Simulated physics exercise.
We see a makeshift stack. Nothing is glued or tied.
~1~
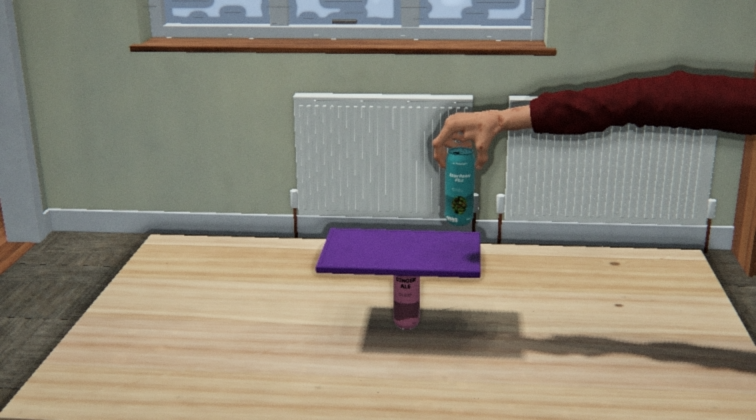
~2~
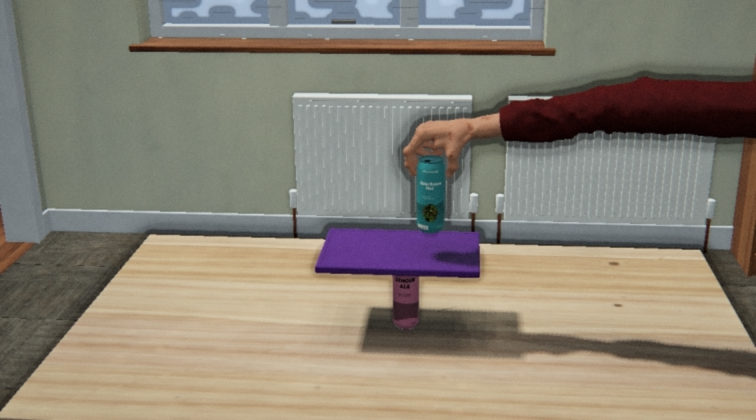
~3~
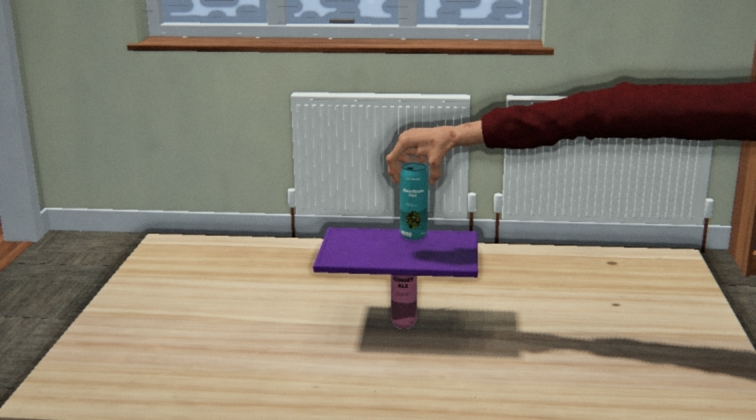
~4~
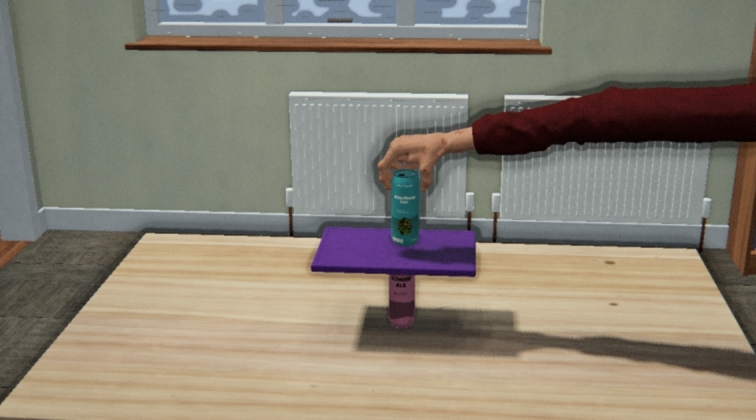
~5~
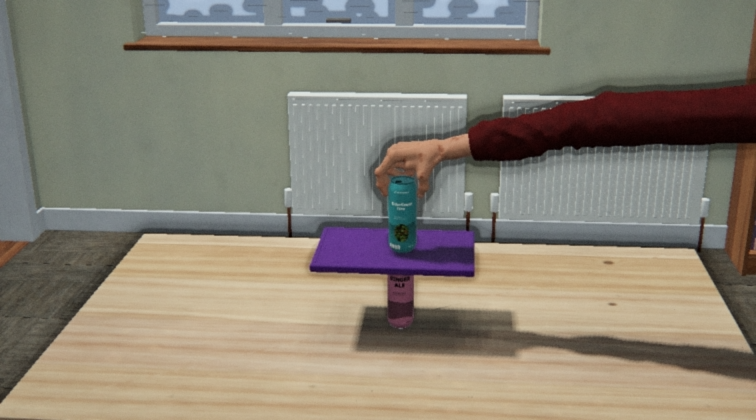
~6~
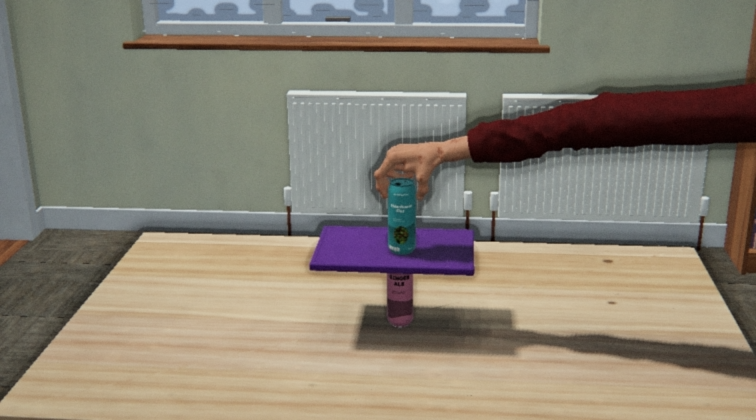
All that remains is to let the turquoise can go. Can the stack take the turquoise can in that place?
In the end the stack stays up.
Then, 0.50 s on from there, no change.
Then, 1.10 s on from there, turquoise can resting near (402, 217).
Then, 2.30 s on from there, turquoise can resting near (402, 218).
In the end, all 3 unmoved. At the end, from the last picture's camera, turquoise can near (402, 218). The stack keeps its balance.
